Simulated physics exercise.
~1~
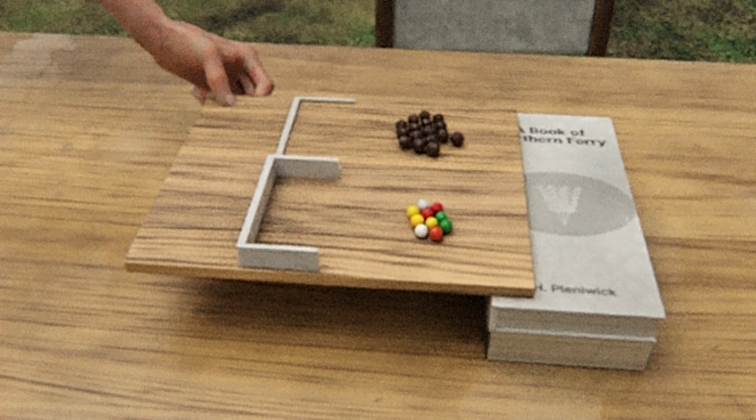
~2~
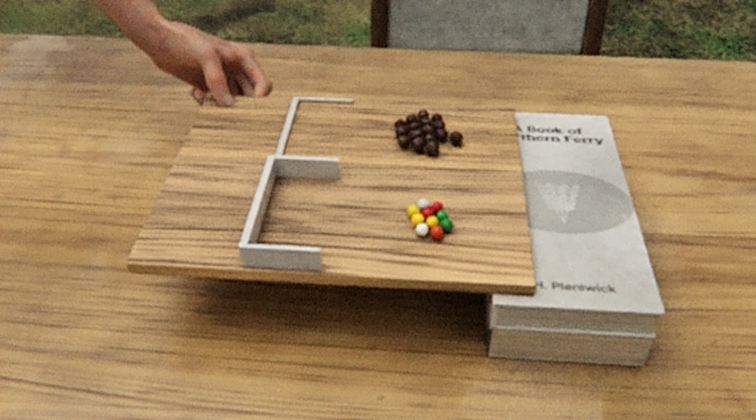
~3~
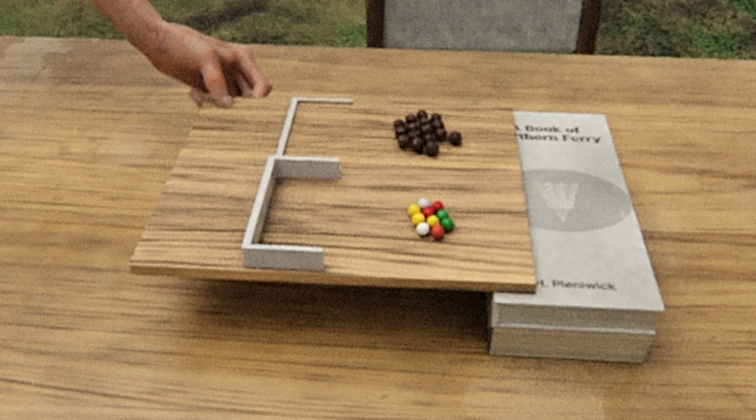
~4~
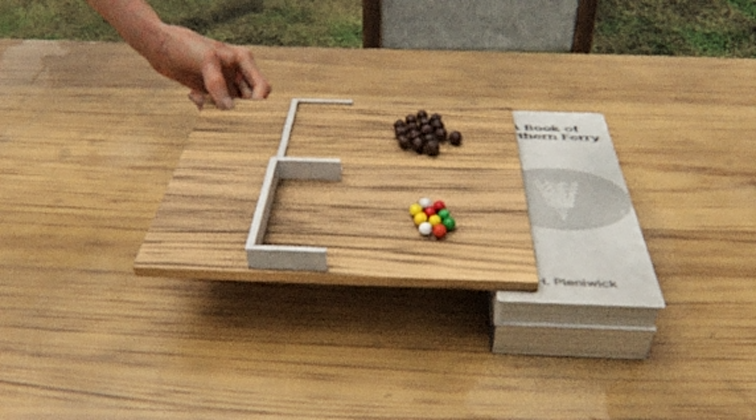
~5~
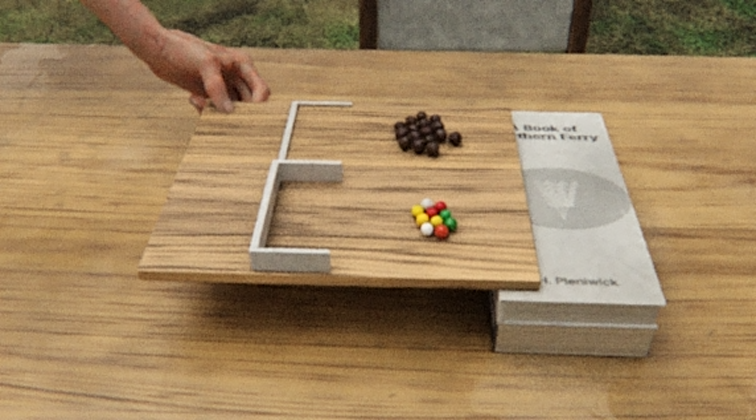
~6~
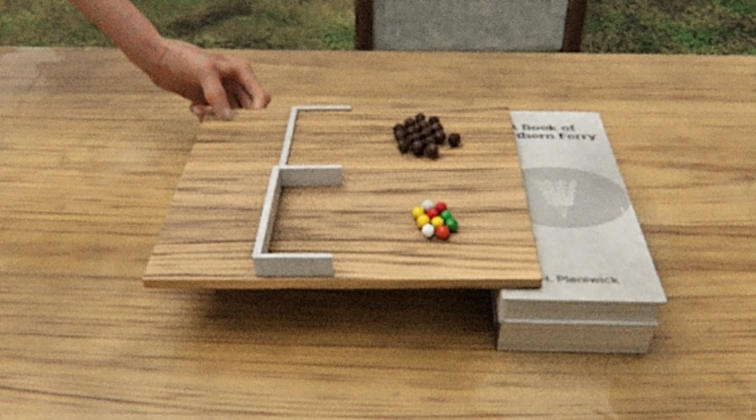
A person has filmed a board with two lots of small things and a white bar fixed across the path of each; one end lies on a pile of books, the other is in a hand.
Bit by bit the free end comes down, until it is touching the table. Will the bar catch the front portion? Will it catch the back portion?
The front portion is arrested. The back portion moves on past.
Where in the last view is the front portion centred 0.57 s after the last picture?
(320, 246), roughly.
Then, 0.27 s after the last picture, board sloping at 8°; front portion on its way down; back portion on its way down.
Then, 0.57 s after the last picture, board resting at 13°; front portion on its way down; back portion has reached its bar.
Then, 0.91 s after the last picture, board resting at 13°; front portion has reached its bar; back portion most past its bar.
By the end, board resting at 13°; front portion gathered behind its bar; back portion most past its bar.
